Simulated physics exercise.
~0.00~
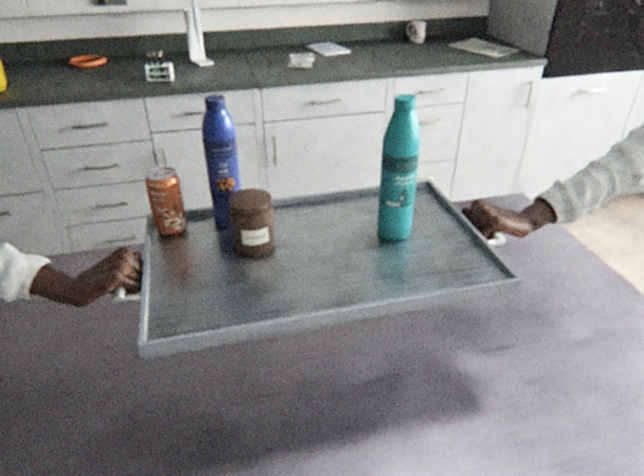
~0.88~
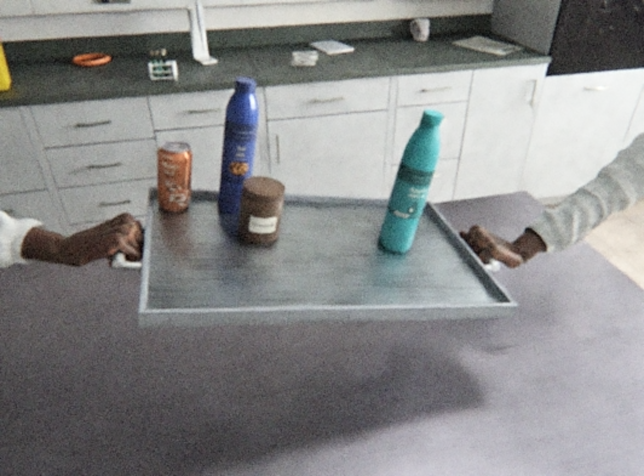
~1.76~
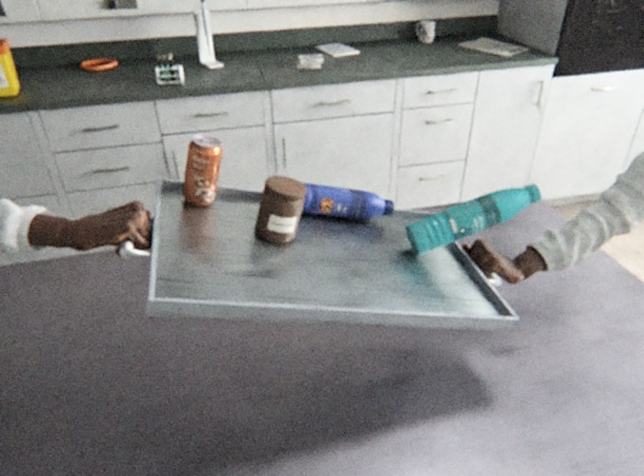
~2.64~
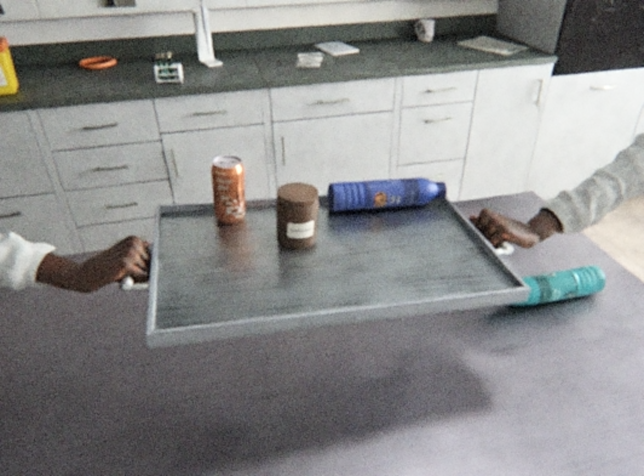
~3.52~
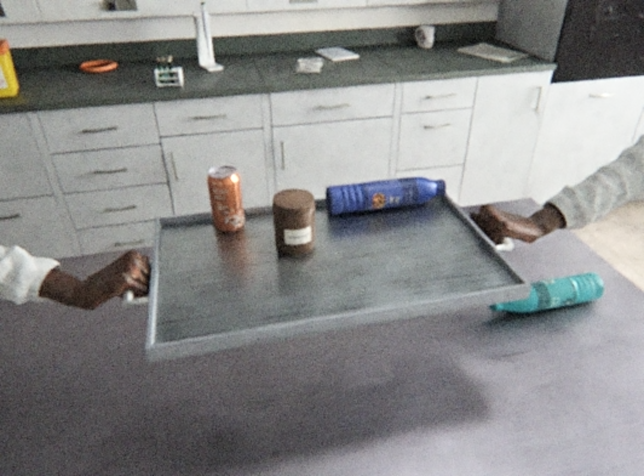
A grey tray held by a hand at each end tips down to the right, toppling two bottles while a can and a jar stay standing. The slightly swaying view looks down over a grey table in a room with white cabinets and a dark counter behind. An orange can, a blue bottle and a brown jar stand towards the left, a turquoise bottle towards the right. The bottles lean and fall rightward, and the turquoise one drops off the right edge. As the tray levels, the can and jar have shifted right. Finally, they stand upright, the blue bottle lies at the back, and the turquoise bottle rests on the table.
